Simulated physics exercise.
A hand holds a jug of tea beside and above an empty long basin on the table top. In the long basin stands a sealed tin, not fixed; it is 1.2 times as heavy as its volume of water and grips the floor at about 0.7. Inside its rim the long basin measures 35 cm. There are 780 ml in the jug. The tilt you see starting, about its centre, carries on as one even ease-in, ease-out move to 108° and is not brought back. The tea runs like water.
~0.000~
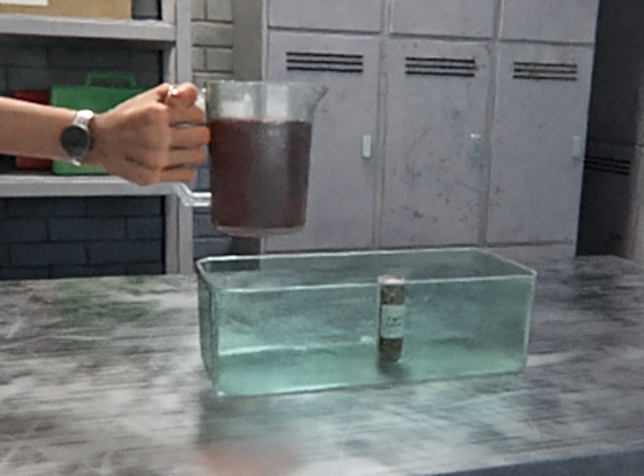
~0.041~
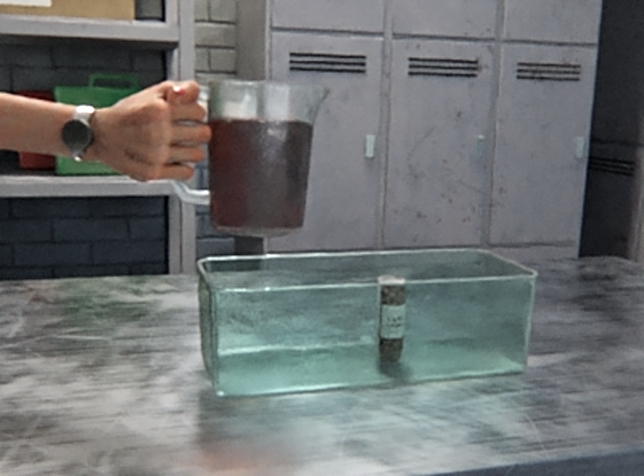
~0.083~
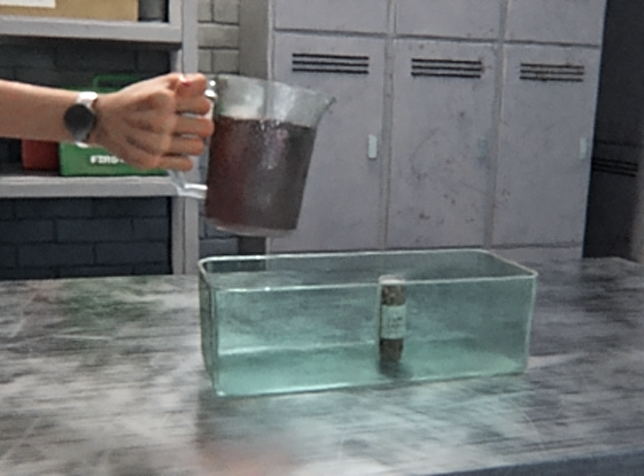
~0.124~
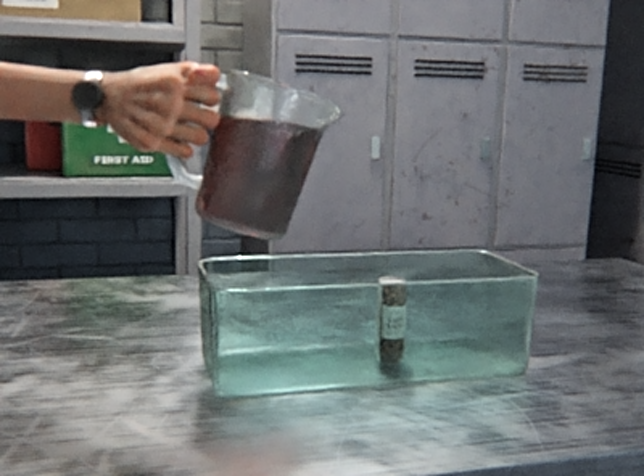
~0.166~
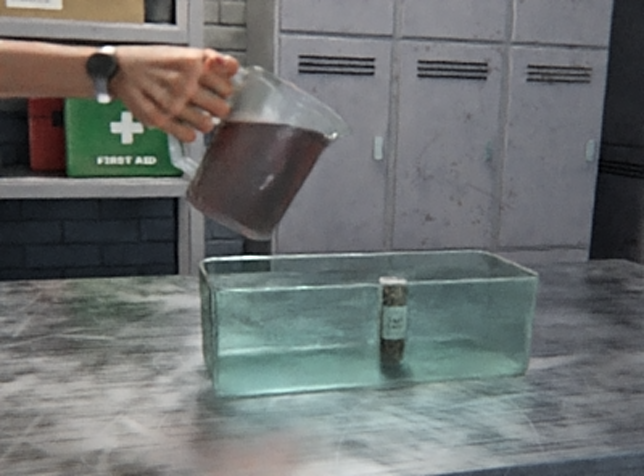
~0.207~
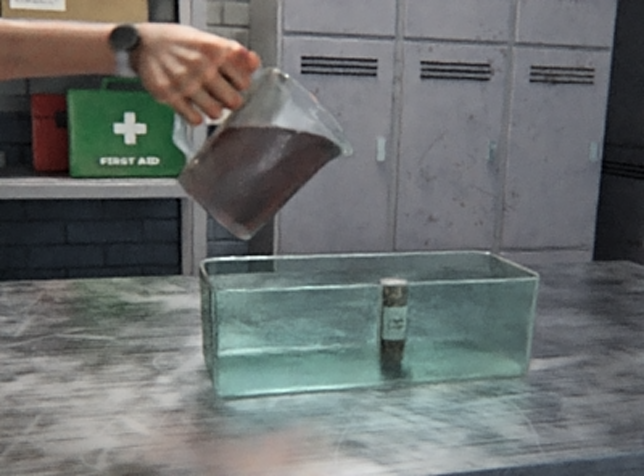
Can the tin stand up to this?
The tin topples.
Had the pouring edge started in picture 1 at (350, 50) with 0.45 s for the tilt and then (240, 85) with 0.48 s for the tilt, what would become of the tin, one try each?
First it keeps standing; then it remains upright.
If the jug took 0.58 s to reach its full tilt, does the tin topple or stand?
The tin goes over.
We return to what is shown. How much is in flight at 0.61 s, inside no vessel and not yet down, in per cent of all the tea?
About 14 per cent.
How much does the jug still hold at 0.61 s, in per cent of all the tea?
Near 18 in a hundred.
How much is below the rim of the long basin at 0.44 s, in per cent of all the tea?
About 22 per cent.
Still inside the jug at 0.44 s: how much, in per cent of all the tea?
Some 58 per cent.
After 0.44 s the tilt is 106° and 58 per cent is still to pour; the tin stands where it began.
After 0.61 s the tilt is 108° and 17 per cent is still to pour; the tin leans 19°.
After 0.79 s the tilt is 108° and 3 per cent is still to pour; the tin lies on its side.
After 0.98 s the tilt is 108° and 0 per cent is still to pour; the tin lies on its side.
In the end the tin lies on its side.
